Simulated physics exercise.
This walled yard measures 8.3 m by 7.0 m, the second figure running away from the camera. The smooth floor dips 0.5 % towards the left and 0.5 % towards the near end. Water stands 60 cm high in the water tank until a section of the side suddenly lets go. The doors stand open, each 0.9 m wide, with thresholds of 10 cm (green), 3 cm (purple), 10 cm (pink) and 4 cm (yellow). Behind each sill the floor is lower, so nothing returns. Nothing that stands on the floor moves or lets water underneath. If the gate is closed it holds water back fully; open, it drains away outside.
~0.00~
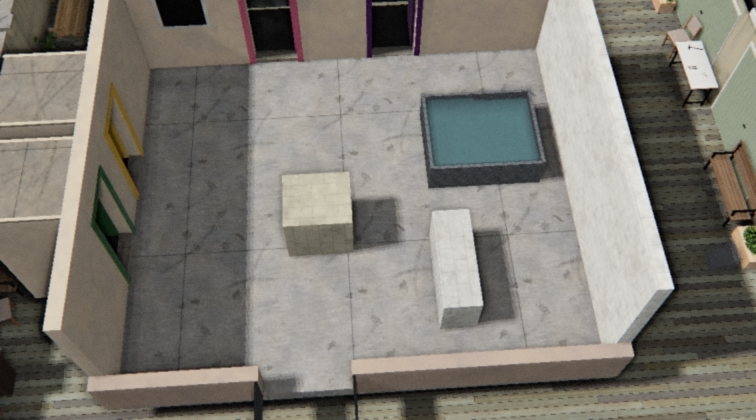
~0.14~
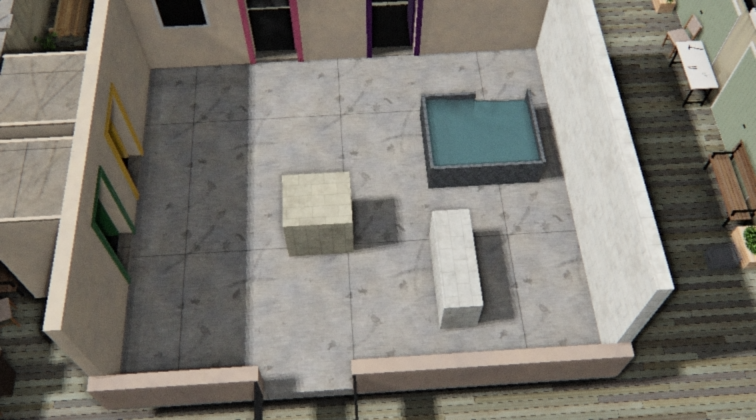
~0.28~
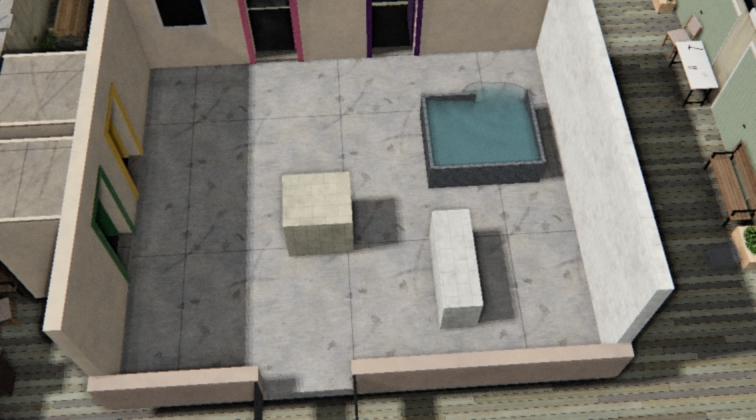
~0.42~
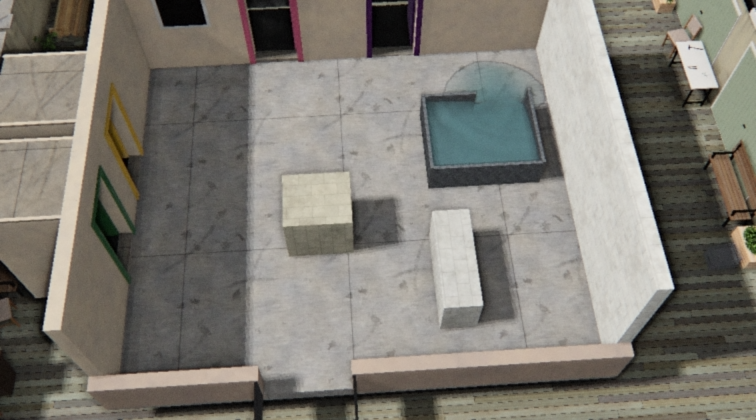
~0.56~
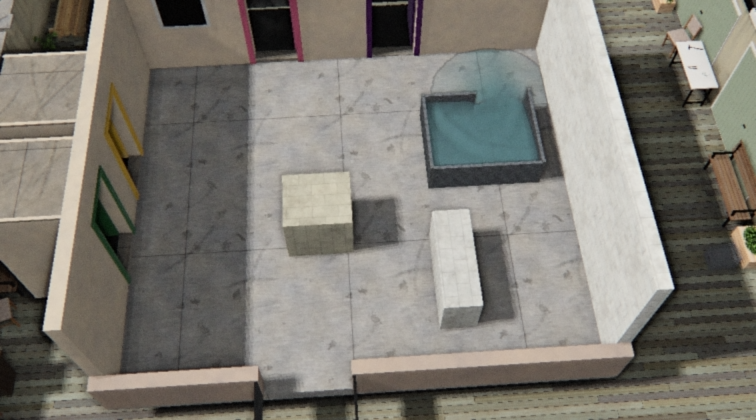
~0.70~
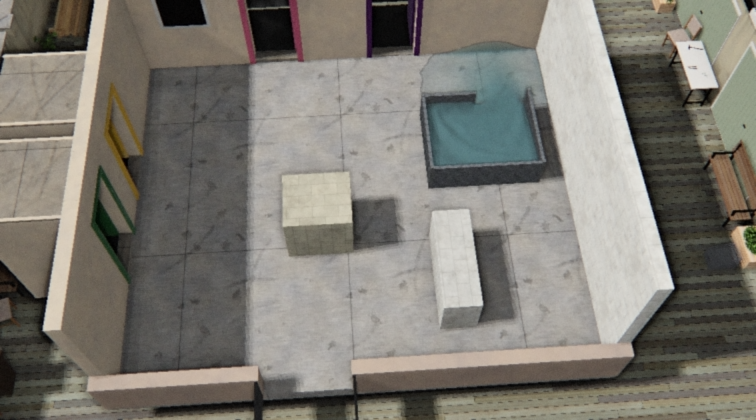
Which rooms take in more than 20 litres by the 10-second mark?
The water let in: At the green door it stays under the limit; at the purple door it exceeds the limit; at the pink door it keeps below the limit; at the yellow door it passes the limit.
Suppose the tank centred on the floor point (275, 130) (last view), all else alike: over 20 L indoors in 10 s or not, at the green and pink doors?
Against that limit: Green not over, pink above.
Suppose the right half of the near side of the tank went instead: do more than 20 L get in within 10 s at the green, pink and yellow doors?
Then: Green below, pink below, yellow under.
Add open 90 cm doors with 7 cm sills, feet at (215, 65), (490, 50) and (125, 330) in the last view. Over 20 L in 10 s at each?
In that order: Not over, over, under.
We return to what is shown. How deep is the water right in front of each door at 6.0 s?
Depths in cm: Green 4, purple 6, pink 3, yellow 8.
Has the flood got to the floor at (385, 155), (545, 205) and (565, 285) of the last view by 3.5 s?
In turn: Under water, under water, not reached.
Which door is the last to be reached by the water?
It is the green one.
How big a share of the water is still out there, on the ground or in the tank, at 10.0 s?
Some 96 per cent remains.
After 1.4 s water covers 5 % of the floor and is deepest (46 cm) near (538, 60); green door not reached, purple door 6 cm at the sill, 0 L in, pink door not reached, yellow door not reached.
After 2.2 s water covers 15 % of the floor and is deepest (34 cm) near (487, 56); green door not reached, purple door 7 cm at the sill, 4 L in, pink door not reached, yellow door not reached.
After 3.5 s water covers 30 % of the floor and is deepest (24 cm) near (519, 88); green door not reached, purple door 8 cm at the sill, 17 L in, pink door 4 cm at the sill, 0 L in, yellow door not reached.
After 6.0 s water covers 60 % of the floor and is deepest (15 cm) near (527, 87); green door 4 cm at the sill, 0 L in, purple door 6 cm at the sill, 39 L in, pink door 3 cm at the sill, 0 L in, yellow door 8 cm at the sill, 11 L in.
After 10.0 s water covers 80 % of the floor and is deepest (11 cm) near (119, 390); green door 6 cm at the sill, 0 L in, purple door 4 cm at the sill, 49 L in, pink door 2 cm at the sill, 0 L in, yellow door 7 cm at the sill, 40 L in.
